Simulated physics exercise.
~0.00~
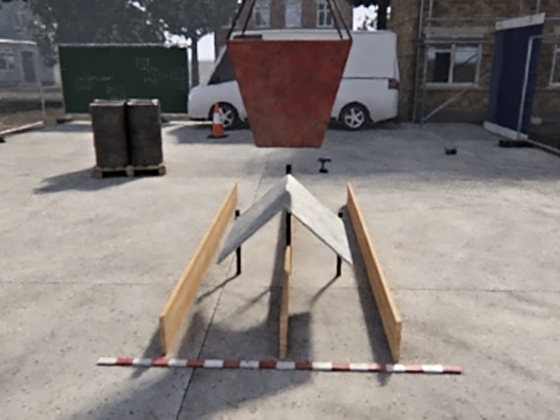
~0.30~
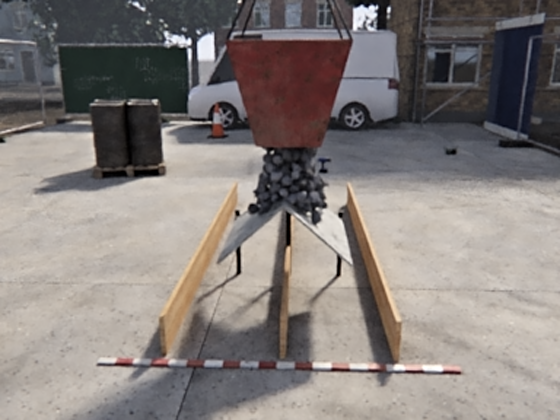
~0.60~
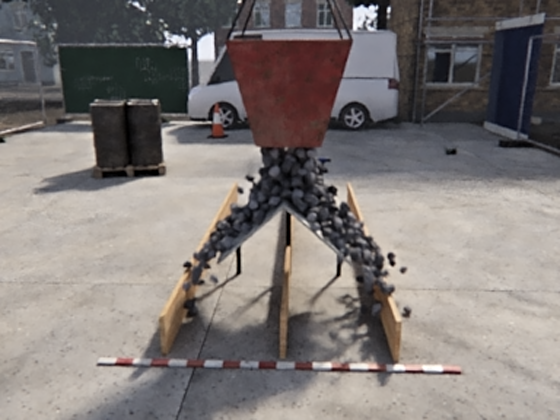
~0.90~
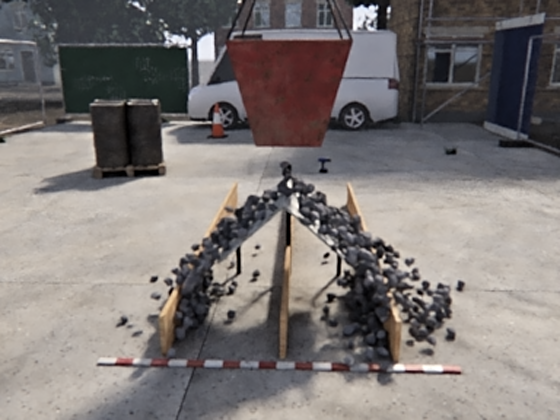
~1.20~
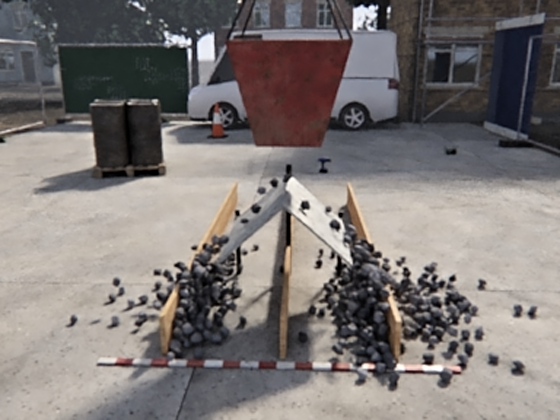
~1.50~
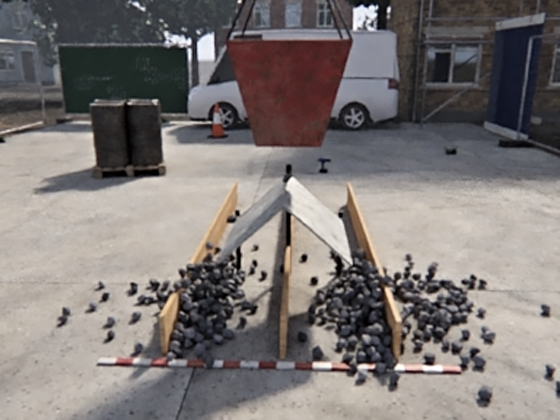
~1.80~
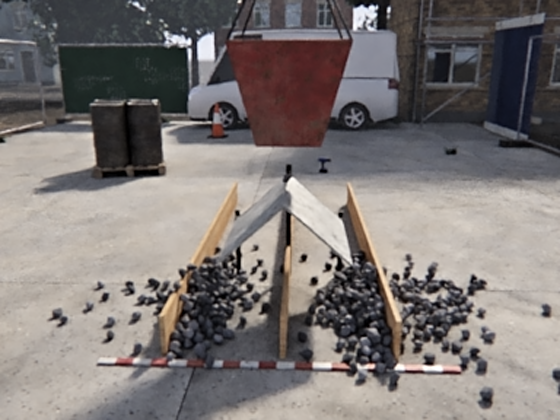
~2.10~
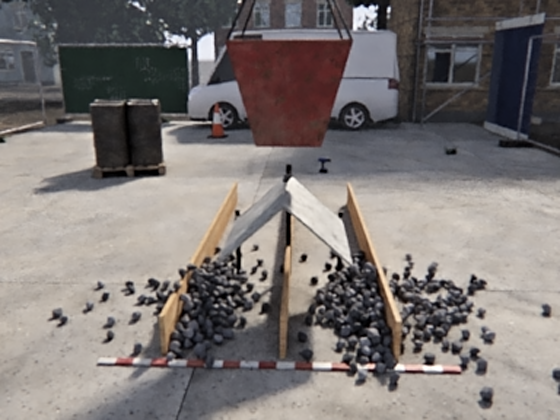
A red skip hanging above a steel ridge dropped dark stones through its bottom, and they split and slid down both slopes. They settled in heaps in the two planked bays, with many spilled past the right plank and a few past the left.
